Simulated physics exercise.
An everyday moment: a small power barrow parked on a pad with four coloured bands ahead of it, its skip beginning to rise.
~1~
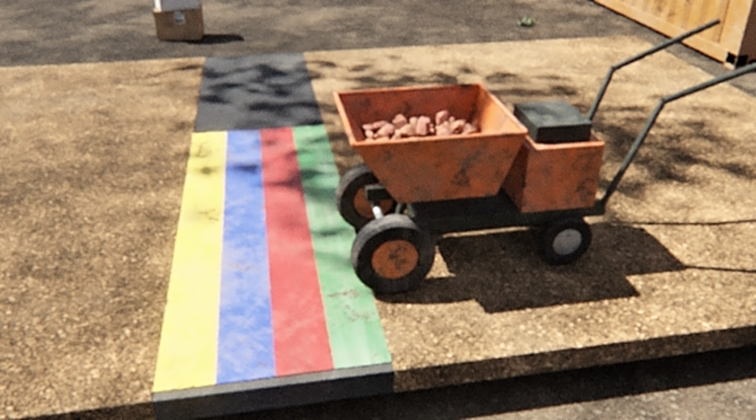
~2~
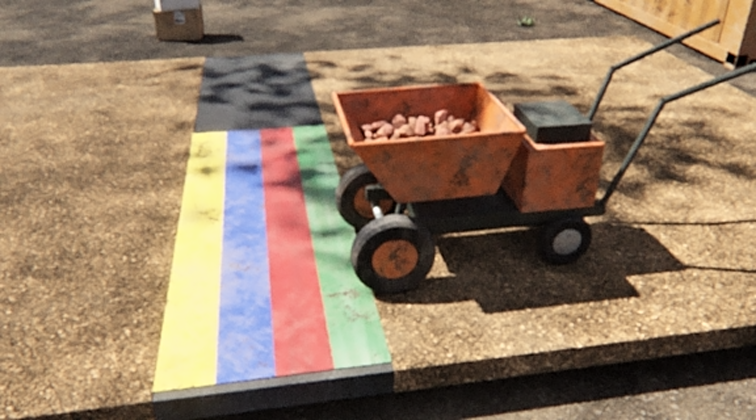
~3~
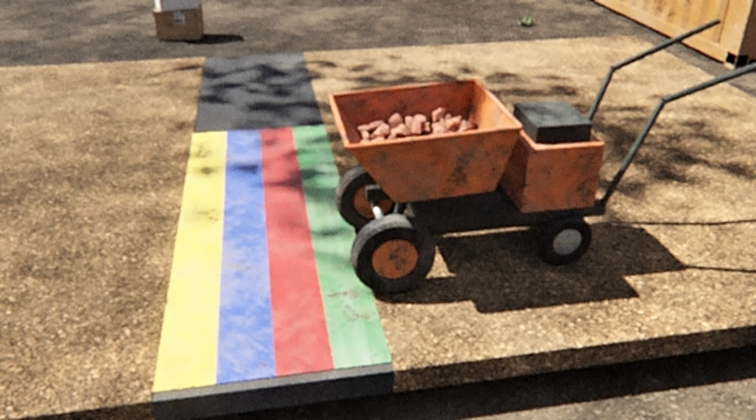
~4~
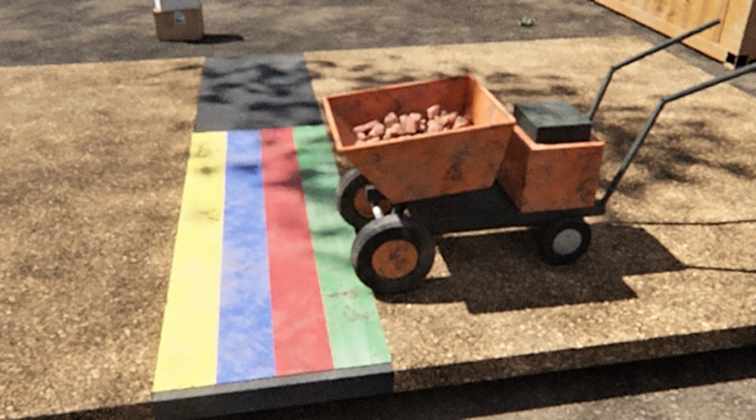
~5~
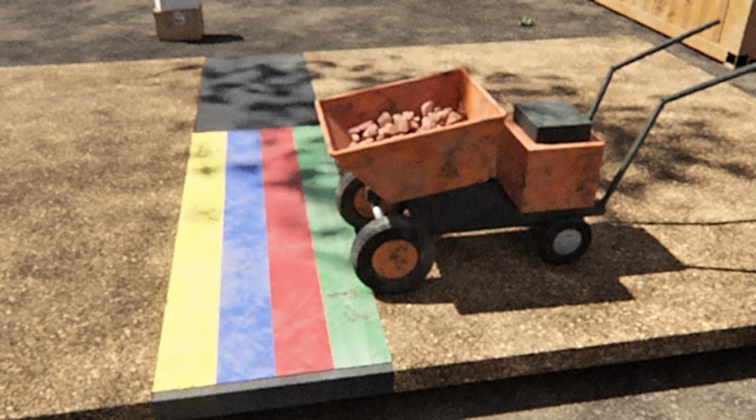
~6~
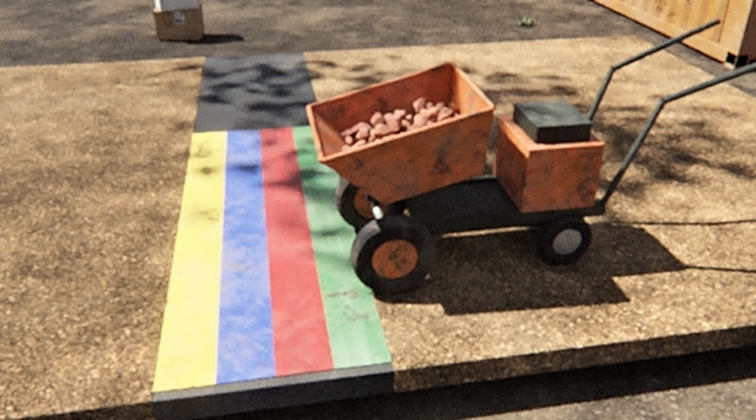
An orange power barrow stands beside four coloured bands as its rubble-filled skip tilts slightly left.
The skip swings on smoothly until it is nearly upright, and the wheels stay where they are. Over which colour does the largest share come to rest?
The blue one gets the largest share.
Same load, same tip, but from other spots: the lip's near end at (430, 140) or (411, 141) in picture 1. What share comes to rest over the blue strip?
The first gives 20 %, the second 30 %.
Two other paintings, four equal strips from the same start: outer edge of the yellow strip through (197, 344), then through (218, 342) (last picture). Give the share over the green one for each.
In turn 0 and 0 in a hundred.
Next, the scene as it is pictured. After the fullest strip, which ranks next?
Next in line is yellow.
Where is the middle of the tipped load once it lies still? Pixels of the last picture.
Around (227, 265).
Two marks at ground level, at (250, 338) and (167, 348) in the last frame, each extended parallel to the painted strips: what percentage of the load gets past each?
Near 70 % and 10 %.
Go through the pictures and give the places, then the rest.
Lip of the skip at (354, 145), level; top of the load at (422, 134), lumps of rubble; green strip at (353, 321); red strip at (300, 328); blue strip at (245, 334); yellow strip at (189, 340), in the first picture.
Lip of the skip at (353, 146), level; top of the load at (429, 140), in the second picture.
Lip of the skip at (348, 148), tipped barely; top of the load at (426, 138), in the third picture.
Lip of the skip at (341, 151), tipped a little; top of the load at (426, 137), in the fourth picture.
Lip of the skip at (332, 155), tipped a little; top of the load at (429, 130), in the fifth picture.
Lip of the skip at (322, 161), tipped a little; top of the load at (433, 128); green strip at (353, 321); red strip at (300, 328); blue strip at (245, 334); yellow strip at (189, 340), in the sixth picture.
Soon after the last picture, skip tipped steeply; all in the skip.
A little later, skip tipped right over; nearly all in the skip; a small part over the blue strip.
Later still, skip tipped right over; about a third in the skip; a stray few over the red strip; about a third over the blue strip; about a quarter over the yellow strip; a small part off the paint.
By the end, skip tipped right over; a small part in the skip; none over the green strip; a stray few over the red strip; about half over the blue strip; about a quarter over the yellow strip; a small part off the paint.
